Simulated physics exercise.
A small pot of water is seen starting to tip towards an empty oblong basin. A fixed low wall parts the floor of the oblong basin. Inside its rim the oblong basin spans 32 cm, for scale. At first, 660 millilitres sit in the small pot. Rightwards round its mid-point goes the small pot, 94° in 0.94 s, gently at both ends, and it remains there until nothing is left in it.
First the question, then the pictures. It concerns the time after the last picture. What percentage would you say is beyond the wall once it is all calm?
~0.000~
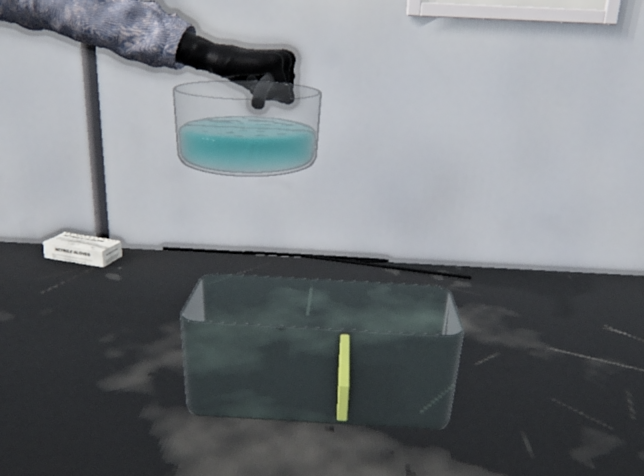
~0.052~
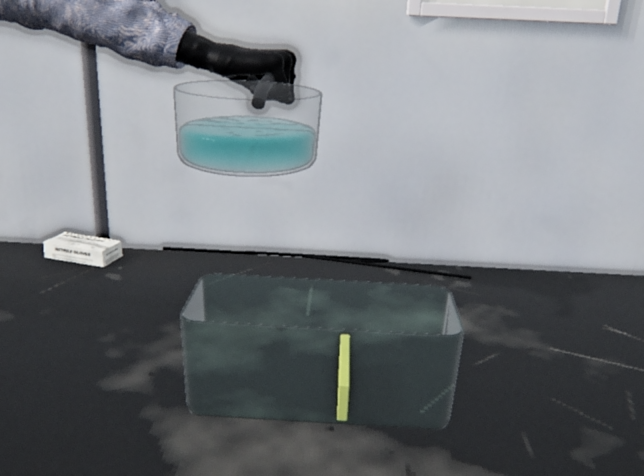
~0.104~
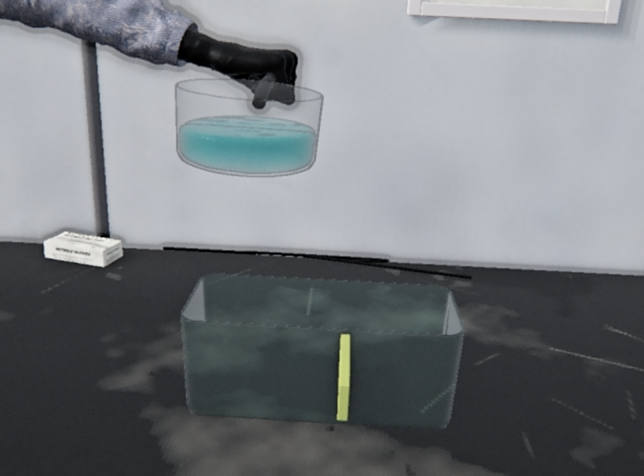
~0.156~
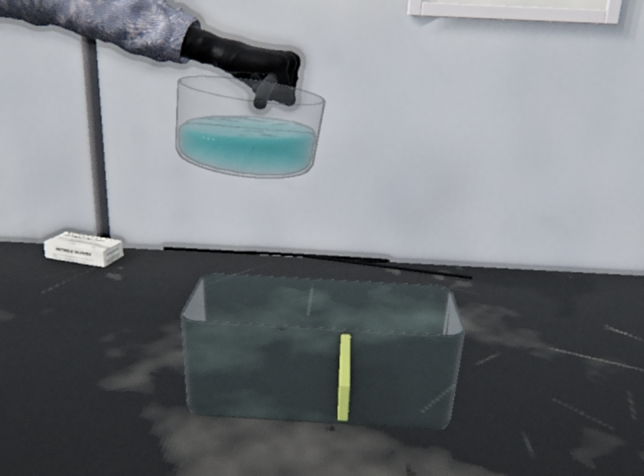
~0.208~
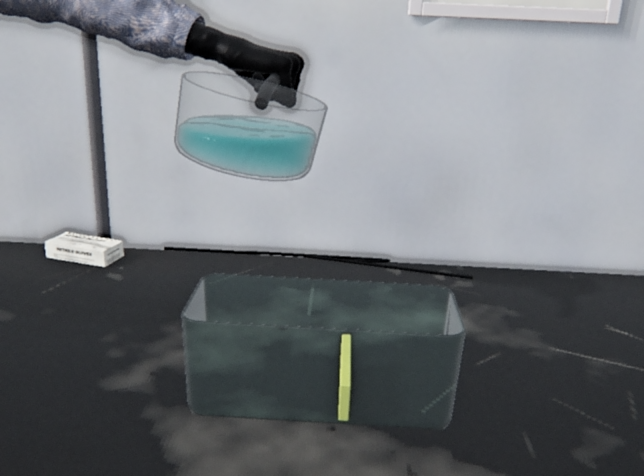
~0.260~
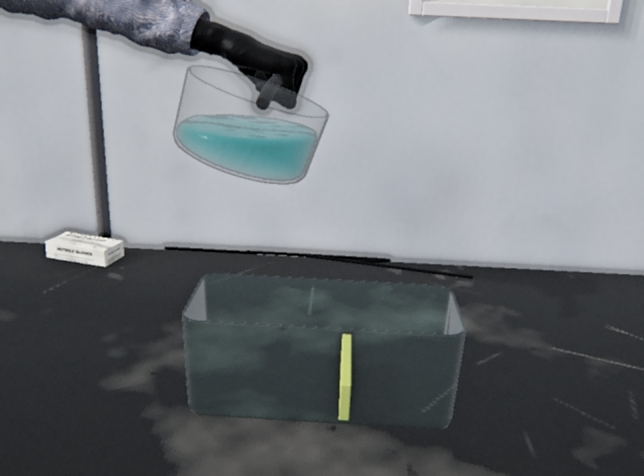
I would put it at about 75 per cent.
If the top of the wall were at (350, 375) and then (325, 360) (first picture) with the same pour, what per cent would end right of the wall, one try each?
The first try gives 65 percent and the second 90 percent.
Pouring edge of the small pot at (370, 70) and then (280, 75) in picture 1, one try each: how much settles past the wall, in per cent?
It comes to 85 per cent, and then 20 per cent.
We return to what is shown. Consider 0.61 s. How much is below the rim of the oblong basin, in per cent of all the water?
Near 0 in a hundred.
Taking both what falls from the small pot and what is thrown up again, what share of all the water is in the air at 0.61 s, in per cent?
Close to 32 in a hundred.
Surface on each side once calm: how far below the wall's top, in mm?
It's around 42 mm on the left side and around 18 mm on the right side.
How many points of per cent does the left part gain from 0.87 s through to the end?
Roughly 20 percent.
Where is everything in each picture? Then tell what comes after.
The first picture shows tilt 0°; pouring edge (320, 95); surface from (182, 124) to (316, 130); the oblong basin's rim runs from (192, 297) to (456, 311); the wall's top is at (345, 360).
The second picture shows tilt 1°; pouring edge (321, 96); surface from (182, 124) to (316, 130).
The third picture shows tilt 3°; pouring edge (322, 98); surface from (182, 123) to (316, 131).
The fourth picture shows tilt 6°; pouring edge (324, 103); surface from (182, 122) to (316, 132).
The fifth picture shows tilt 11°; pouring edge (326, 109); surface from (182, 121) to (317, 132).
The sixth picture shows tilt 17°; pouring edge (327, 117); surface from (181, 121) to (318, 133).
After 0.61 s the tilt is 69° and 67 per cent is still to pour, 0 is left of the wall and 0 right of it.
After 0.87 s the tilt is 93° and 22 per cent is still to pour, 4 is left of the wall and 52 right of it.
After 1.14 s the tilt is 94° and 5 per cent is still to pour, 16 is left of the wall and 72 right of it.
After 1.44 s the tilt is 94° and 1 per cent is still to pour, 22 is left of the wall and 75 right of it.
In the end 24 per cent lies left of the wall, 75 right of it and 1 outside.
